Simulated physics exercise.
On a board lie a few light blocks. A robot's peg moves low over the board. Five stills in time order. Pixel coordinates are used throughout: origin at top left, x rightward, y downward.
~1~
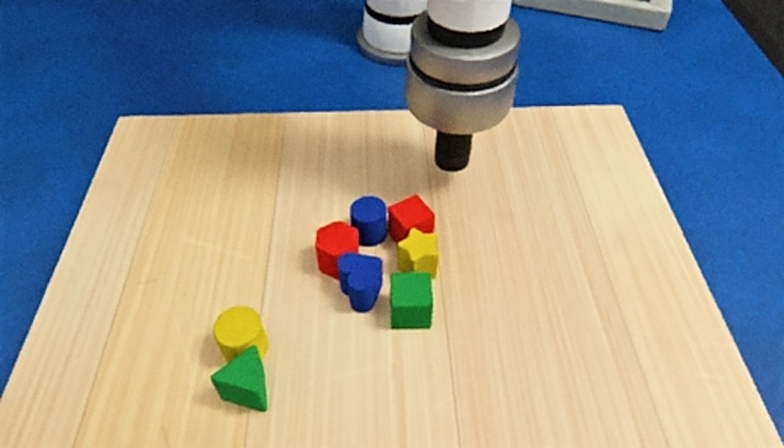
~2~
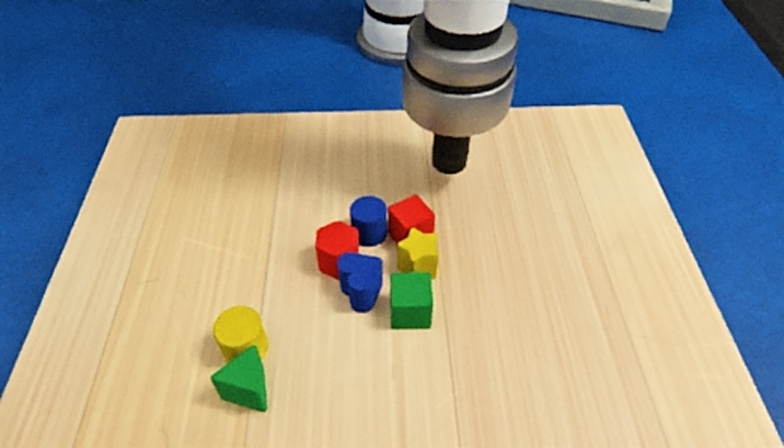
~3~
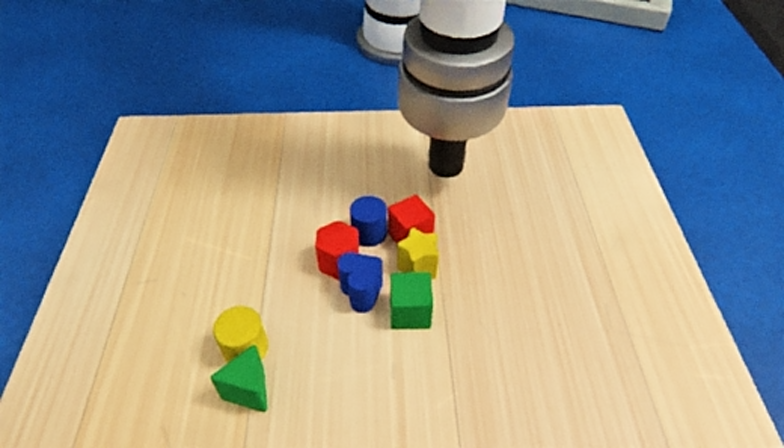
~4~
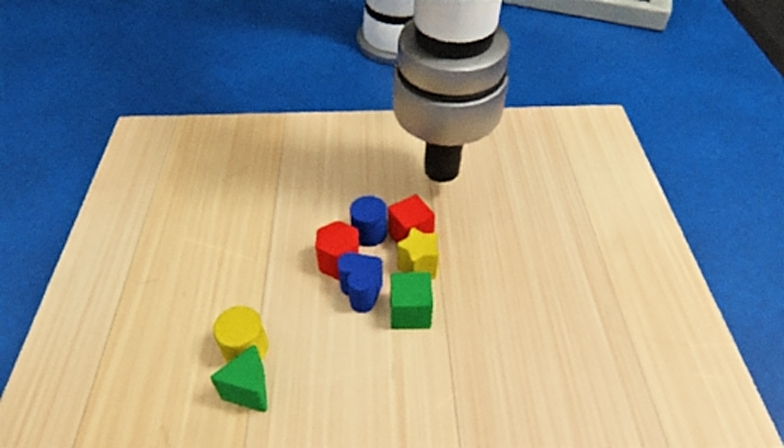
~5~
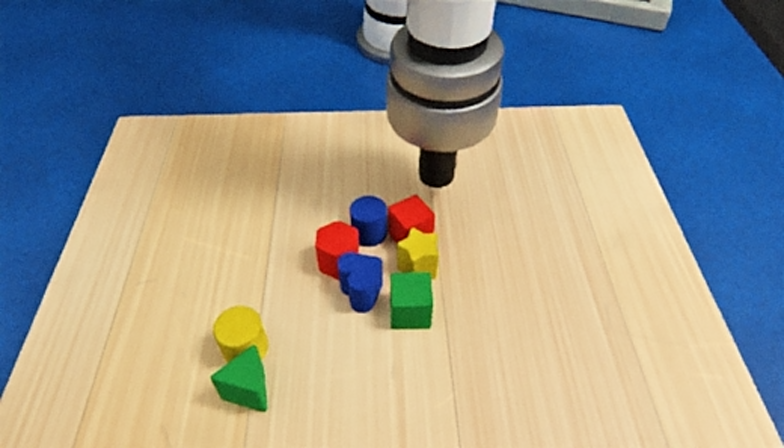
On a pale wooden board scattered with small red, blue, yellow and green blocks, a robot's dark peg moved slightly left and toward the viewer, while the blocks all stayed still.
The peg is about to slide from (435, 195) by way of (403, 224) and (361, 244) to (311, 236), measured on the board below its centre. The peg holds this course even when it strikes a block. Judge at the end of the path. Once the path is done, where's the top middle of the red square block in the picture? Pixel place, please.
The middle of its top is at (378, 248).
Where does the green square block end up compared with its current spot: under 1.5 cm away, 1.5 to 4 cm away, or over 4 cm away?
It falls in the under 1.5 cm band.
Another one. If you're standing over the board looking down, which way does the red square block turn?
Verdict: Counterclockwise.
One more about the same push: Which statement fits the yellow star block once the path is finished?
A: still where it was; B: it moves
B: It moves.
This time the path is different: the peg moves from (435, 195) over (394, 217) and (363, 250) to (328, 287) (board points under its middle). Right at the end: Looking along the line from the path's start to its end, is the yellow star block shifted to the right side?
Answer: No.
The first path, step by step. One third of the way, peg (404, 205); blue disc (365, 210); red square block (396, 230), turned 15° anticlockwise; yellow star block (422, 256), turned 40° anticlockwise.
Two thirds of the way, peg (360, 226); red six-sided block (309, 248), turned 60° anticlockwise; blue disc (321, 217); green square block (415, 293); red square block (378, 248), turned 65° anticlockwise; yellow star block (424, 259), turned 55° anticlockwise.
At the end, peg (308, 217); red six-sided block (308, 248), turned 65° anticlockwise; blue disc (268, 211); green square block (415, 293); red square block (378, 248), turned 65° anticlockwise; yellow star block (424, 259), turned 55° anticlockwise.
